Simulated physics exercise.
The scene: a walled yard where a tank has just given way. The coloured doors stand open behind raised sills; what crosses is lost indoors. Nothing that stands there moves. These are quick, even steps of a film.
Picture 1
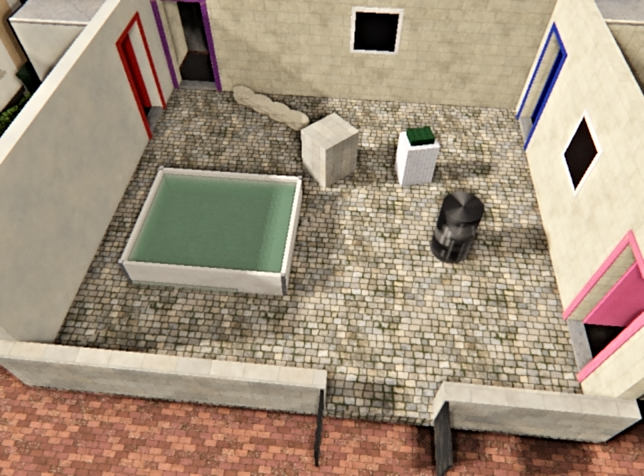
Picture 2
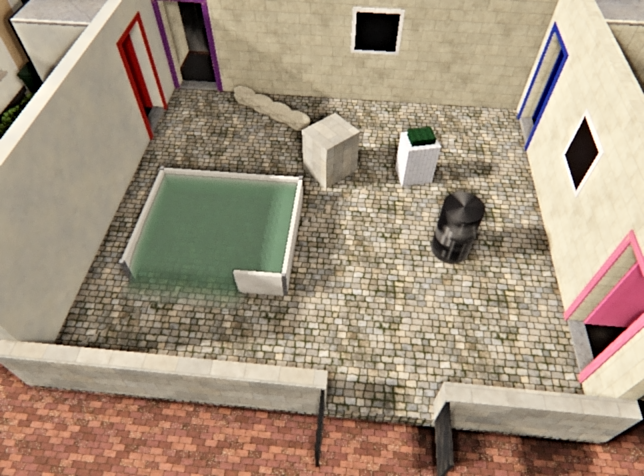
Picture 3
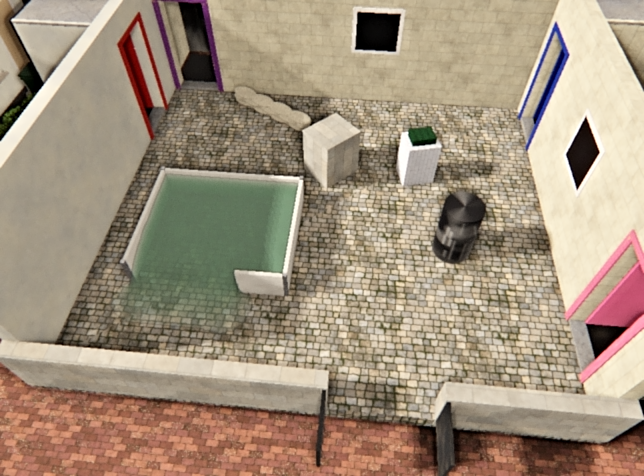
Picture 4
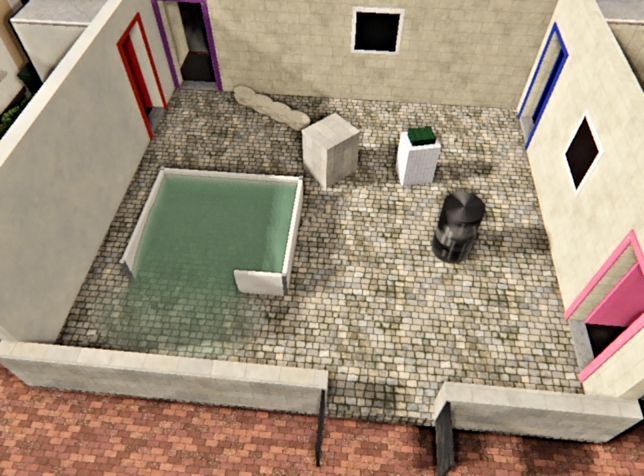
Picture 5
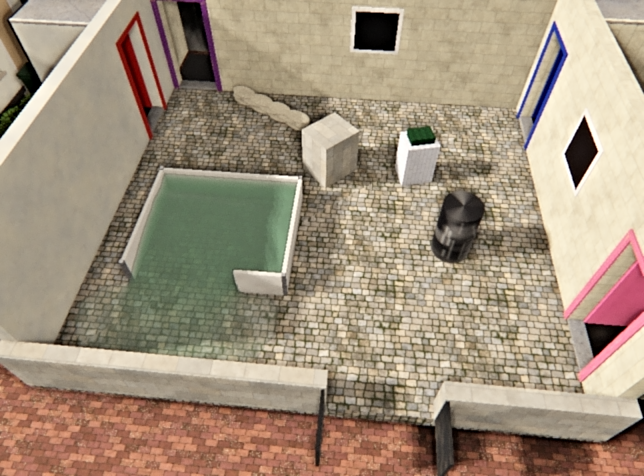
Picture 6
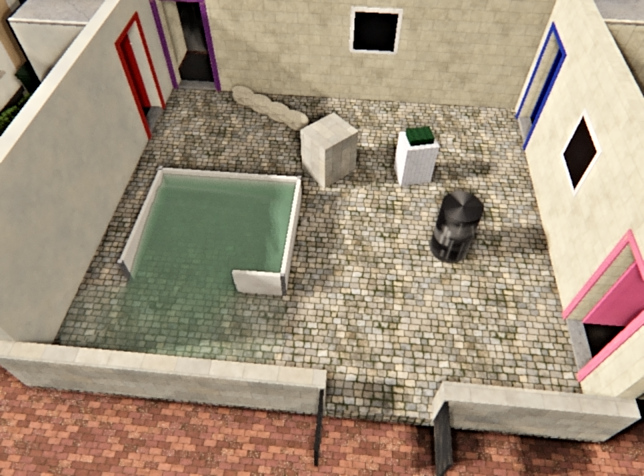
Green water sat still in a low white tank in a walled yard, then poured out through a gap in the near side and spread across the paving toward the front wall.
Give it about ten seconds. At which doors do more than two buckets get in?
In the end: The purple door takes more than that; the blue door stays under that; the red door stays under that; the pink door takes more than that.
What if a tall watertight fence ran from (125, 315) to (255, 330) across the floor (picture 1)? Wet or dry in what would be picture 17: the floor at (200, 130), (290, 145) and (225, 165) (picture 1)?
As listed: Dry, clear, dry.
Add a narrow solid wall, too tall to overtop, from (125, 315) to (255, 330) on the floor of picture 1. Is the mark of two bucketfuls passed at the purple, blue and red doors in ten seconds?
The purple one takes less; the blue one holds; the red one keeps below it.
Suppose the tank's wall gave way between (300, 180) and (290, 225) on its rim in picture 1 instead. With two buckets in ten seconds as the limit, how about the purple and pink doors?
The purple one takes less; the pink one floods.
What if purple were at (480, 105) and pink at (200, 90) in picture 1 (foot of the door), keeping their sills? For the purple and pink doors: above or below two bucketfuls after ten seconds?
My reading: The purple door holds, the pink door floods.
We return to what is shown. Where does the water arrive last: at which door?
It is the door marked blue.
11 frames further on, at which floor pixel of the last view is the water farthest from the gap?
Near (425, 400).
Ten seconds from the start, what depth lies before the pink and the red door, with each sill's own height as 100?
In turn 180 and 60 per cent.
A moment on, water covers 10 % of the floor; the purple door not reached, the blue door not reached, the red door not reached, the pink door not reached.
Next, water covers 20 % of the floor; the purple door not reached, the blue door not reached, the red door not reached, the pink door not reached.
Then, water covers 40 % of the floor; the purple door not reached, the blue door not reached, the red door not reached, the pink door not reached.
Later, water covers 55 % of the floor; the purple door far over two buckets in, the blue door not reached, the red door wet at the sill, nothing in, the pink door over two buckets in.
In the end, water covers 80 % of the floor; the purple door far over two buckets in, the blue door wet at the sill, nothing in, the red door wet at the sill, nothing in, the pink door far over two buckets in.
